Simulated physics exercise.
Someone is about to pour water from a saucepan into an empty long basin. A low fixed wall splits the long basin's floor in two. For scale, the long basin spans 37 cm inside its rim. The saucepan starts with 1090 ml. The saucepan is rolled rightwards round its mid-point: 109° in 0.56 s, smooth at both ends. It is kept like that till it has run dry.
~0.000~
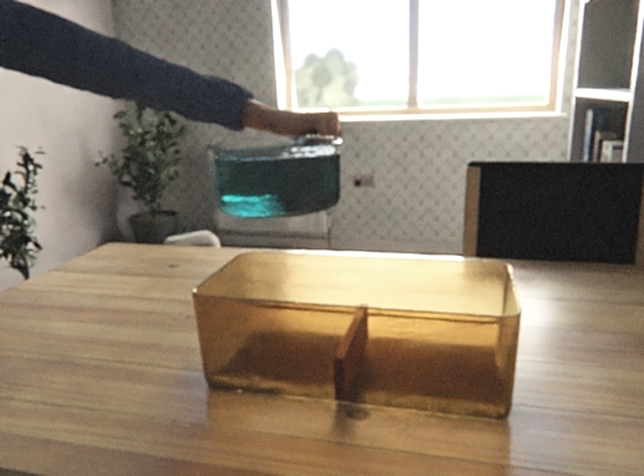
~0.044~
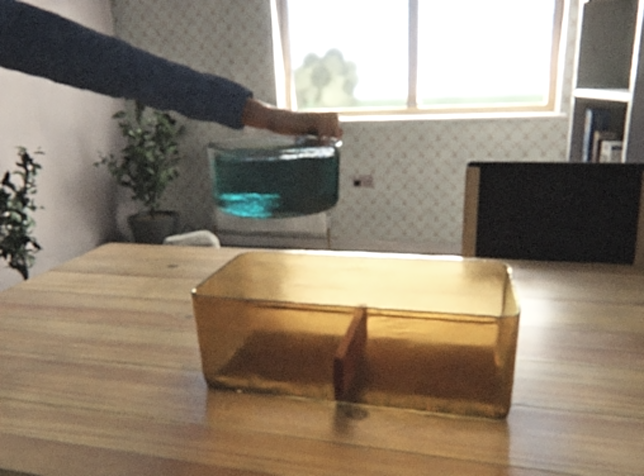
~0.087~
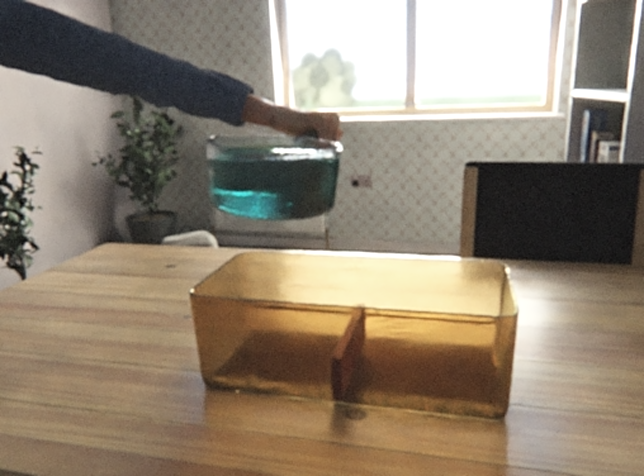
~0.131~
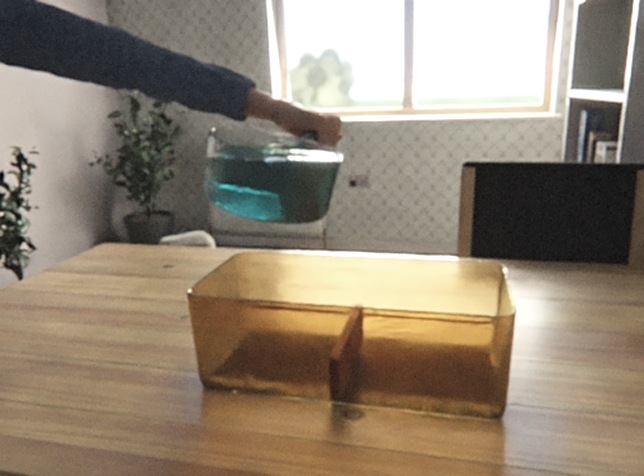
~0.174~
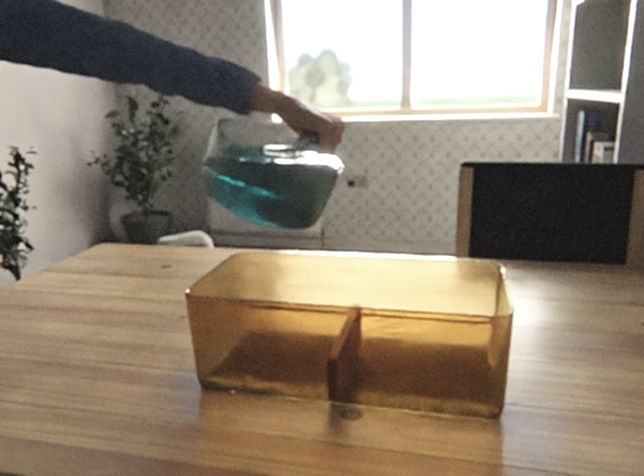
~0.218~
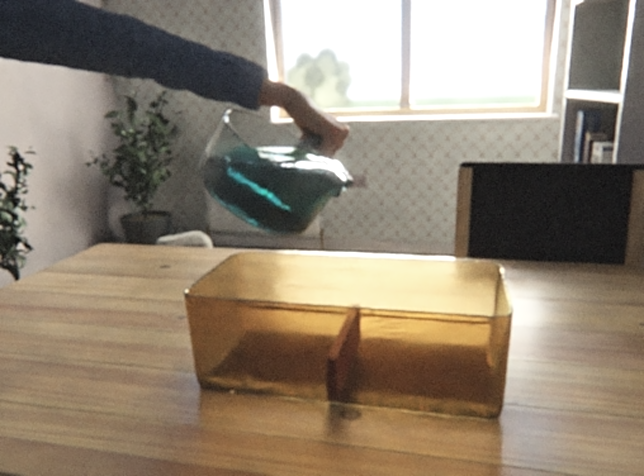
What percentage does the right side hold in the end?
The far part has some 71 per cent.
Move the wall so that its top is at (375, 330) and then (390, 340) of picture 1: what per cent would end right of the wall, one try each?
In turn about 50 and 35 per cent.
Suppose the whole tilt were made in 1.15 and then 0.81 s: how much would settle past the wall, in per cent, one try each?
First 85, then 80 per cent.
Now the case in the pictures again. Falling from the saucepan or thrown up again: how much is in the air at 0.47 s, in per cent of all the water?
About 36 per cent.
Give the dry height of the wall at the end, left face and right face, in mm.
Left about 44 mm, right about 28 mm.
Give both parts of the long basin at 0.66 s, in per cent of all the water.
Near 18 on the left, 74 on the right.
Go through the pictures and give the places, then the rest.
It leans 0°; its right rim is at (338, 144); the water meets the walls at (219, 153) and (338, 152); the long basin's rim runs from (219, 272) to (515, 288); the wall's top is at (353, 328), in the first picture.
It leans 2°; its right rim is at (338, 146); the water meets the walls at (219, 152) and (337, 153), in the second picture.
It leans 6°; its right rim is at (339, 151); the water meets the walls at (218, 151) and (337, 155), in the third picture.
It leans 14°; its right rim is at (339, 161); the water meets the walls at (218, 150) and (338, 158), in the fourth picture.
It leans 24°; its right rim is at (338, 174); the water meets the walls at (216, 151) and (337, 166); 2 per cent is over the edge, in the fifth picture.
It leans 36°; its right rim is at (336, 189); the water meets the walls at (212, 151) and (332, 176); 7 per cent is over the edge, in the sixth picture.
After 0.47 s the tilt is 102° and 19 per cent is still to pour, 0 is left of the wall and 45 right of it.
After 0.66 s the tilt is 109° and 3 per cent is still to pour, 18 is left of the wall and 73 right of it.
After 0.85 s the tilt is 109° and 0 per cent is still to pour, 27 is left of the wall and 71 right of it.
After 1.06 s the tilt is 109° and 0 per cent is still to pour, 28 is left of the wall and 71 right of it.
In the end 28 per cent lies left of the wall, 71 right of it and 1 outside.
